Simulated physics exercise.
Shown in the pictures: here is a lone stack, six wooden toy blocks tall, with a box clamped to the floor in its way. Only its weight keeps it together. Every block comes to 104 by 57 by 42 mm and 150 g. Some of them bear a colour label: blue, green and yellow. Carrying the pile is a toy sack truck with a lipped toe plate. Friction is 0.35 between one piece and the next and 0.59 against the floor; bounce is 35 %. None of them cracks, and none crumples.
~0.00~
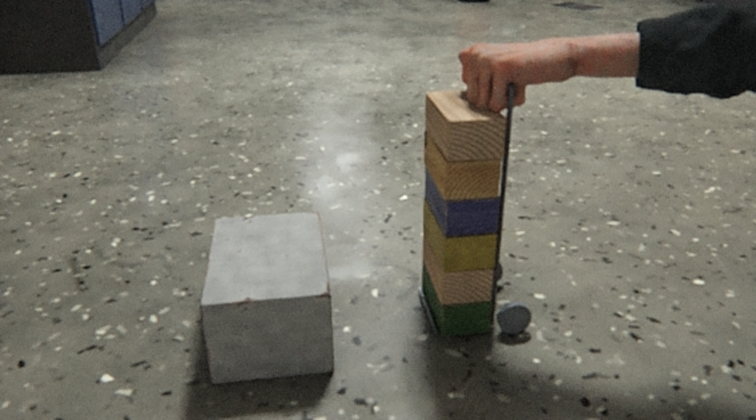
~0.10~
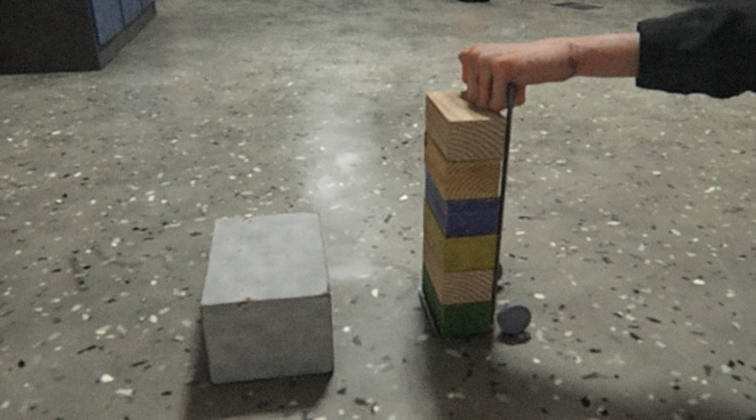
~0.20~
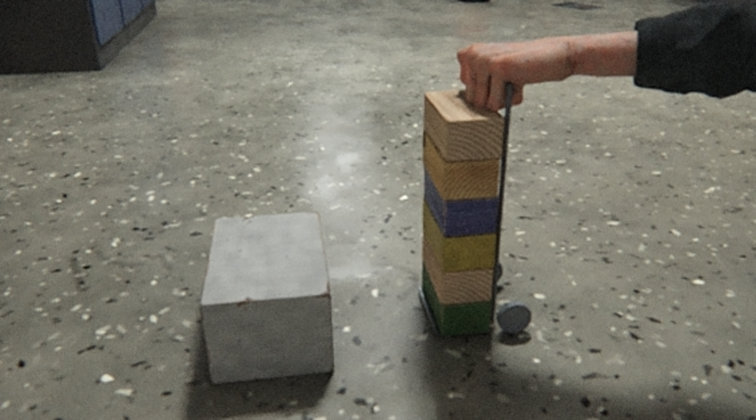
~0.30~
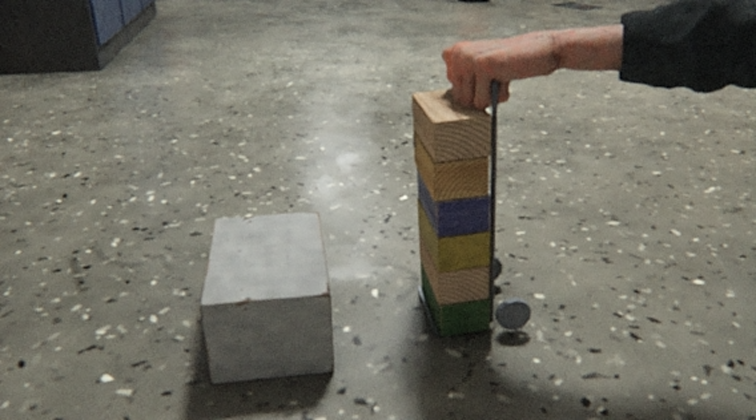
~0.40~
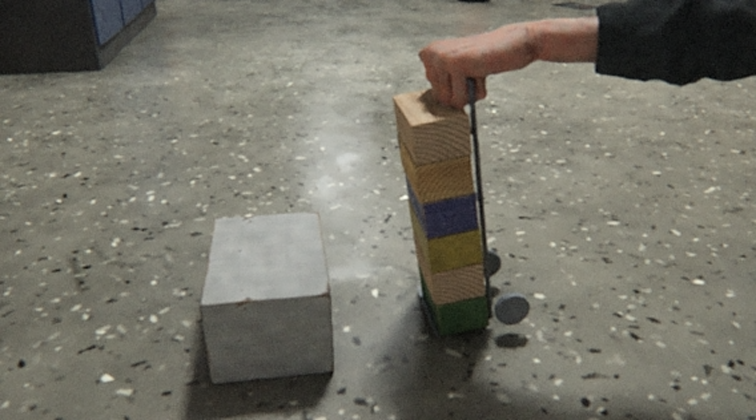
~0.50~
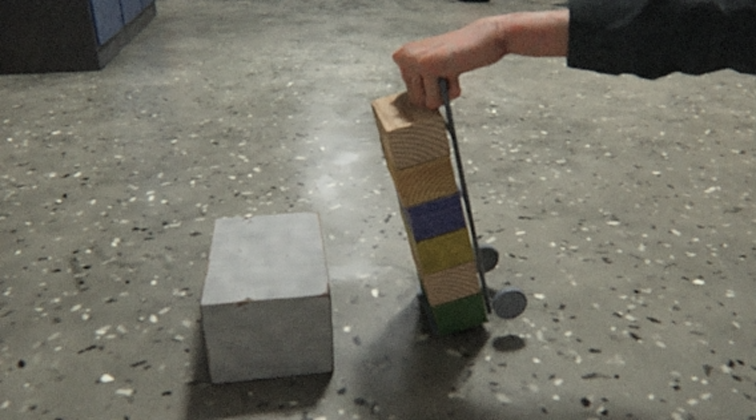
A hand tilts an upright stack of wooden blocks on a small hand truck leftward.
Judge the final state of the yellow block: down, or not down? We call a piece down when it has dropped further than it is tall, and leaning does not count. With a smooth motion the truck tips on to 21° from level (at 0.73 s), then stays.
Chances are it winds up down.
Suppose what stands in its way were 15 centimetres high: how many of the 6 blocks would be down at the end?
The count would be 1.
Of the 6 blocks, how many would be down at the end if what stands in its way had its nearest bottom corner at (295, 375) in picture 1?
My answer would be 4.
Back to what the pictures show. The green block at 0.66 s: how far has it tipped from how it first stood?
Tilt from start: Approx. 25 degrees.
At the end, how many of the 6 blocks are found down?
Exactly 4 of them.
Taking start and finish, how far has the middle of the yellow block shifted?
About 15 cm from where it started.
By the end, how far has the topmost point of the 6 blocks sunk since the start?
I'd put it at around 12 cm.
Around 0.66 s, none of the 6 blocks down, 6 disturbed; yellow block tipped 26°; blue block tipped 26°.
Around 0.80 s, 2 of the 6 blocks down; yellow block tipped 52°, 21 mm lower; green block tipped 52°.
Around 0.98 s, 4 of the 6 blocks down; yellow block on its side; green block tipped 23°.
Finally (1.8 s), 4 of the 6 blocks down; yellow block on its side; green block tipped 21°; blue block 7 cm lower. Seen by the last camera, middles, yellow block near (348, 302), green block near (445, 289).
